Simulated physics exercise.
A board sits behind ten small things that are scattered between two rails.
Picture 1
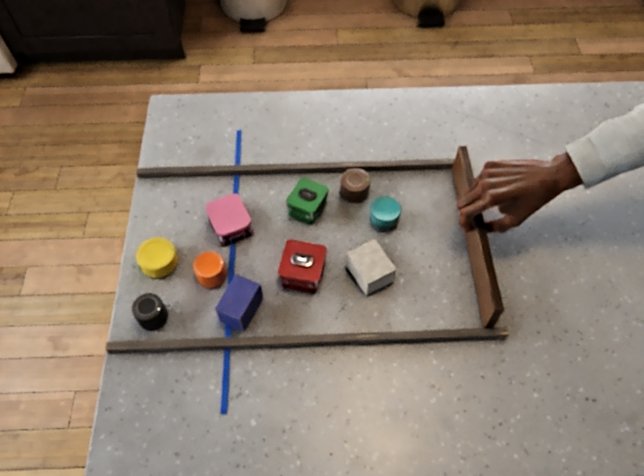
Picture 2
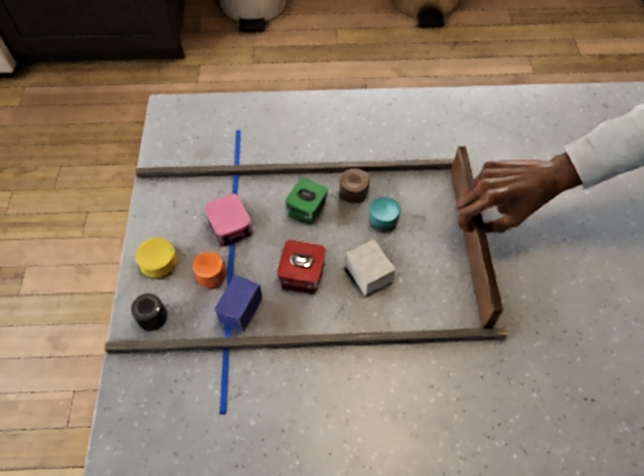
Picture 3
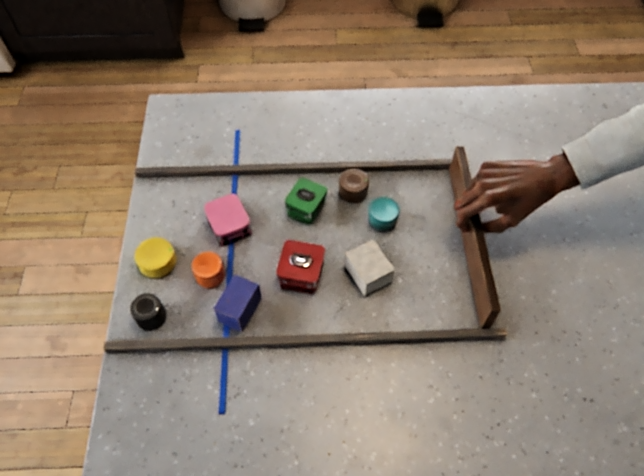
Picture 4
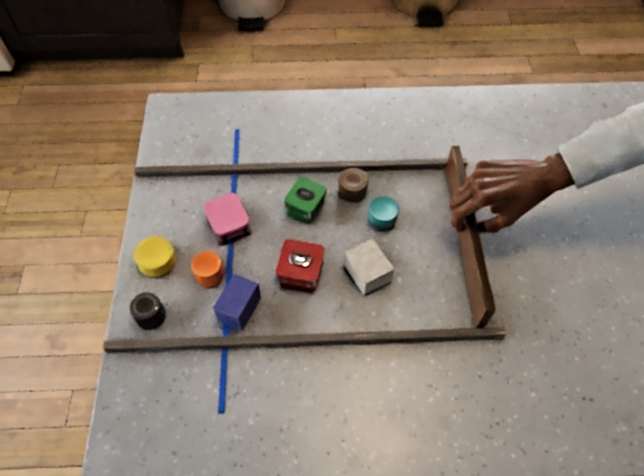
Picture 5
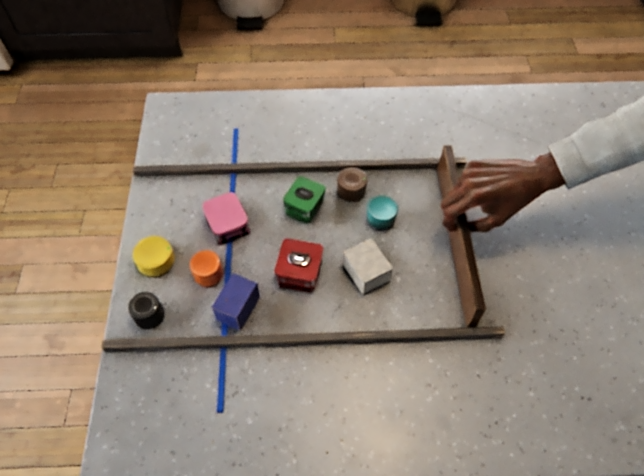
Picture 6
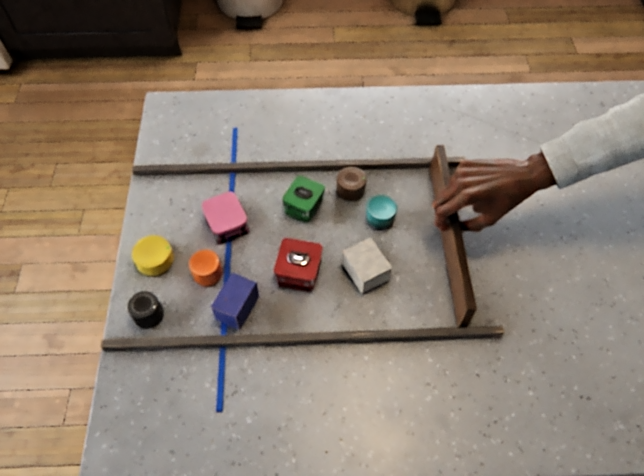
The footage shows colourful lids, blocks and cases scattered between two rails on a speckled countertop crossed by blue tape, while a hand at the right slides a wooden board a short way left, the small items staying nearly still.
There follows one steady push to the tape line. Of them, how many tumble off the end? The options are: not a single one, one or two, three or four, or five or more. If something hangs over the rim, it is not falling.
My answer: Not a single one.
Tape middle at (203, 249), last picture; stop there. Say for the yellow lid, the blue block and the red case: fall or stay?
Going in order, the yellow lid goes off the edge, then the blue block keeps its spot, then the red case keeps its spot.
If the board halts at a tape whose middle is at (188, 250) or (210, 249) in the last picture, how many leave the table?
Down on the floor: 2 and 0.
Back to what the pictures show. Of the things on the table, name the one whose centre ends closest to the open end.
The one in question is the yellow lid.
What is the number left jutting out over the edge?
I'd say 1 of them.
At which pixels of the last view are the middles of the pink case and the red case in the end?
The pink case at (172, 226), the red case at (172, 268).
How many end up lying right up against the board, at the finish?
It ends up touching 4.
Soon after, none off yet; yellow lid at rest near (153, 256); black lid at rest near (146, 310); orange lid at rest near (206, 268).
Then, none off yet; yellow lid moving near (149, 255); black lid at rest near (146, 310); orange lid moved about its own width near (174, 270).
At rest, the number that fall off is zero.
